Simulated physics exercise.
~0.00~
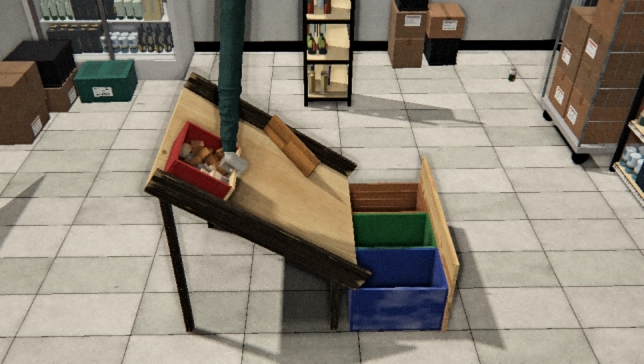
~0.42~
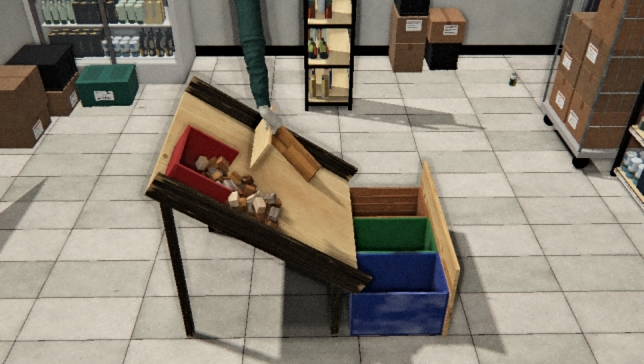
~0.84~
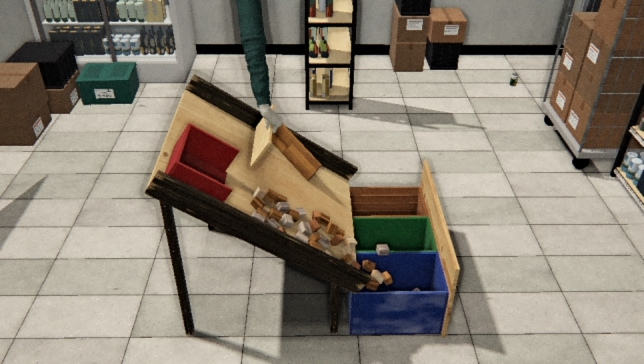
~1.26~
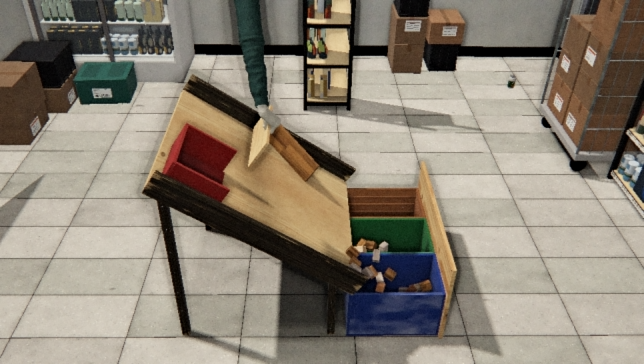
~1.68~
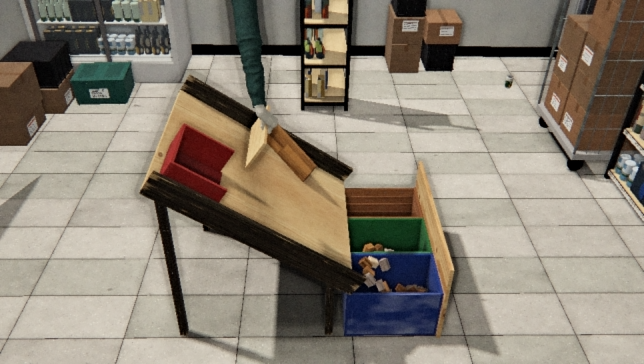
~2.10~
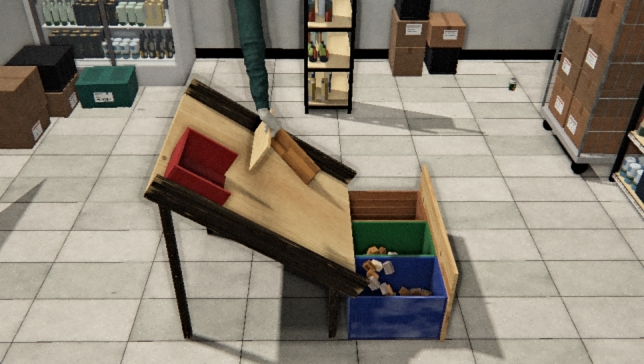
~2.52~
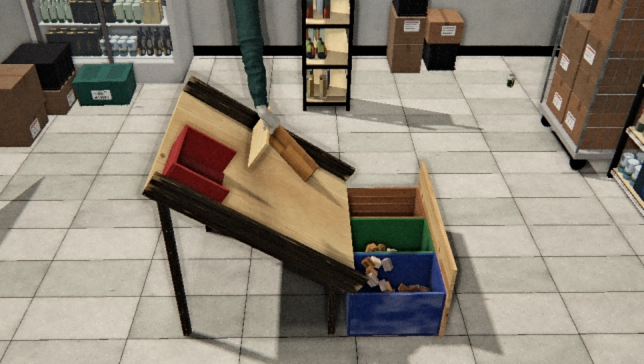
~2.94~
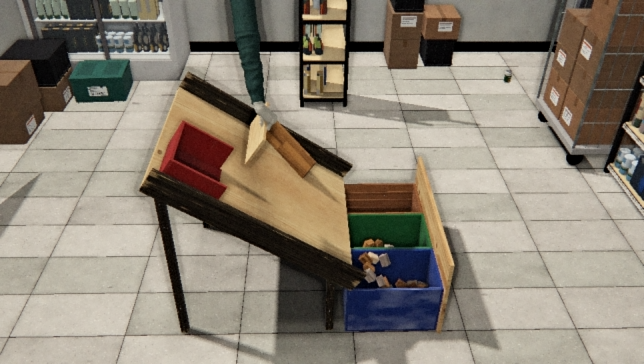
In this clip, a green arm lifts the gate of a red pen atop a sloping wooden table, and small wooden blocks tumble down toward wooden, green and blue bins. Most settle in the blue bin, some in the green, while the wooden bin stays empty.
